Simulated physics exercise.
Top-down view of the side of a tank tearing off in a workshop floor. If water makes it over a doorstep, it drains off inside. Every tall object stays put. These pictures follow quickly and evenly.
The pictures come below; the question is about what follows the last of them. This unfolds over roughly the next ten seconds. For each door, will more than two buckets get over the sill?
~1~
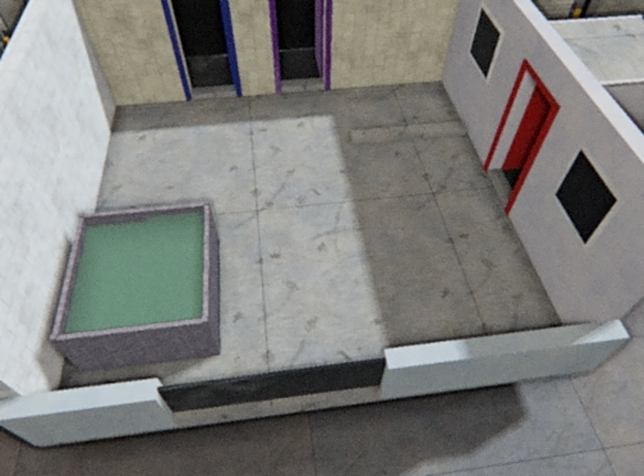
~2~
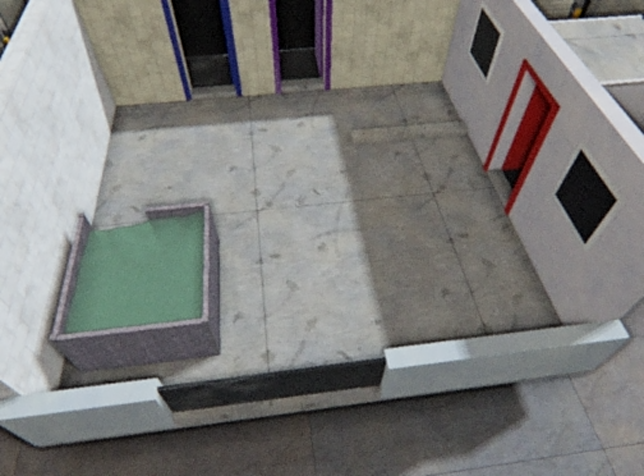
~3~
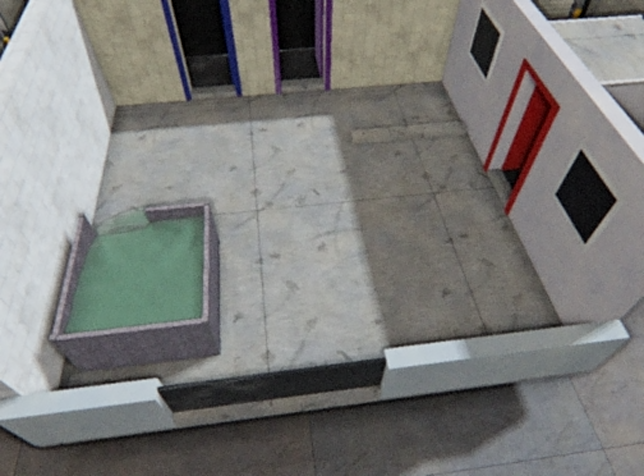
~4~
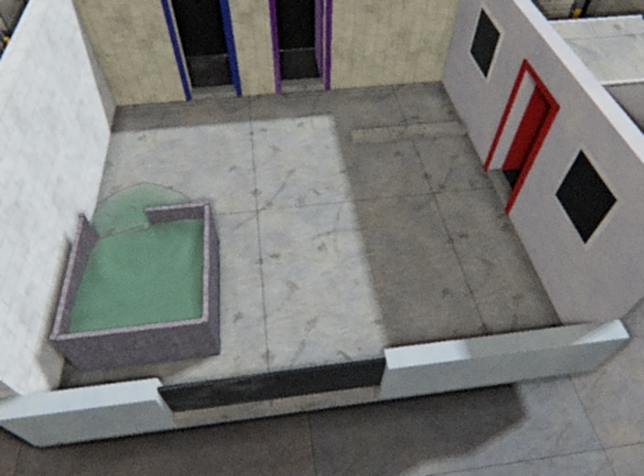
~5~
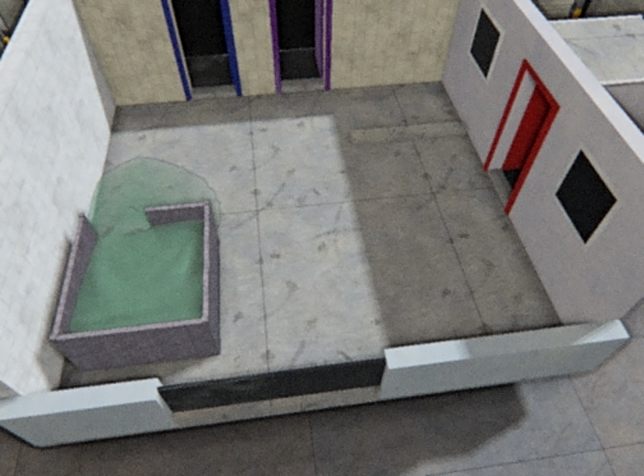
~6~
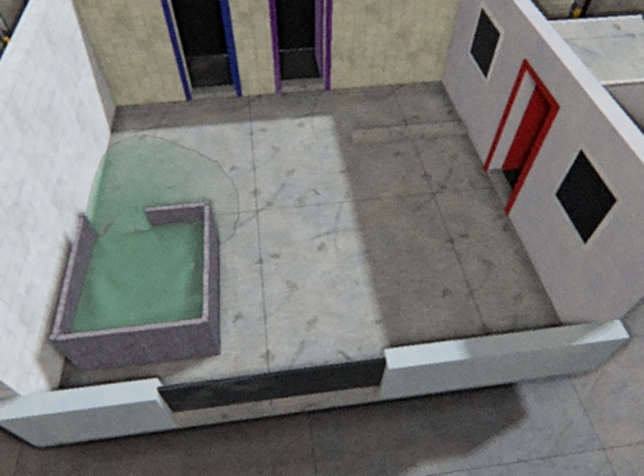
The blue door: Yes, more than two; the purple door: No, two or fewer; the red door: No, two or fewer.
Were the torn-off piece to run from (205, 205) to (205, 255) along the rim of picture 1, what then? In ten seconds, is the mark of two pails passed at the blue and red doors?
Blue remains within limit and red tops the threshold.
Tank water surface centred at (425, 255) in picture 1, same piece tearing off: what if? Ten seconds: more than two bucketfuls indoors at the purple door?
Purple: Too much.
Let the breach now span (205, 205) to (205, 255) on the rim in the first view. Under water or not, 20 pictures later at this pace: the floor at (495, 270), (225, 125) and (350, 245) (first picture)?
Respectively: Drenched, parched and drenched.
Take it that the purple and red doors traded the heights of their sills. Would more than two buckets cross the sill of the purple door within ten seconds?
In short, the purple admits more.
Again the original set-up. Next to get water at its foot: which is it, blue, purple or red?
The one in blue.
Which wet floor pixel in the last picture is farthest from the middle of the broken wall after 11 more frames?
Best guess: Near (313, 92).
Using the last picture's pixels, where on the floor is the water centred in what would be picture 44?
I'd say near (269, 166).
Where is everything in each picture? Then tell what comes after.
Still water in the water tank at (140, 267), in the first picture.
The front is at a hidden place, out from the gap on the water tank's far side, in the second picture.
The front is at a hidden place, out from the gap on the water tank's far side, in the third picture.
Water pours out on the water tank's far side and has run to (143, 186), in the fourth picture.
Water pours out on the water tank's far side and has run to (129, 163), in the fifth picture.
The front is at (136, 139), out from the gap on the water tank's far side, in the sixth picture.
A moment on, water covers 25 % of the floor; the blue door wet at the sill, nothing in, the purple door not reached, the red door not reached.
Next, water covers 30 % of the floor; the blue door under two buckets in, the purple door wet at the sill, nothing in, the red door not reached.
Then, water covers 40 % of the floor; the blue door over two buckets in, the purple door wet at the sill, nothing in, the red door not reached.
Later, water covers 70 % of the floor; the blue door far over two buckets in, the purple door wet at the sill, nothing in, the red door wet at the sill, nothing in.
In the end, water covers 90 % of the floor; the blue door far over two buckets in, the purple door under two buckets in, the red door wet at the sill, nothing in.
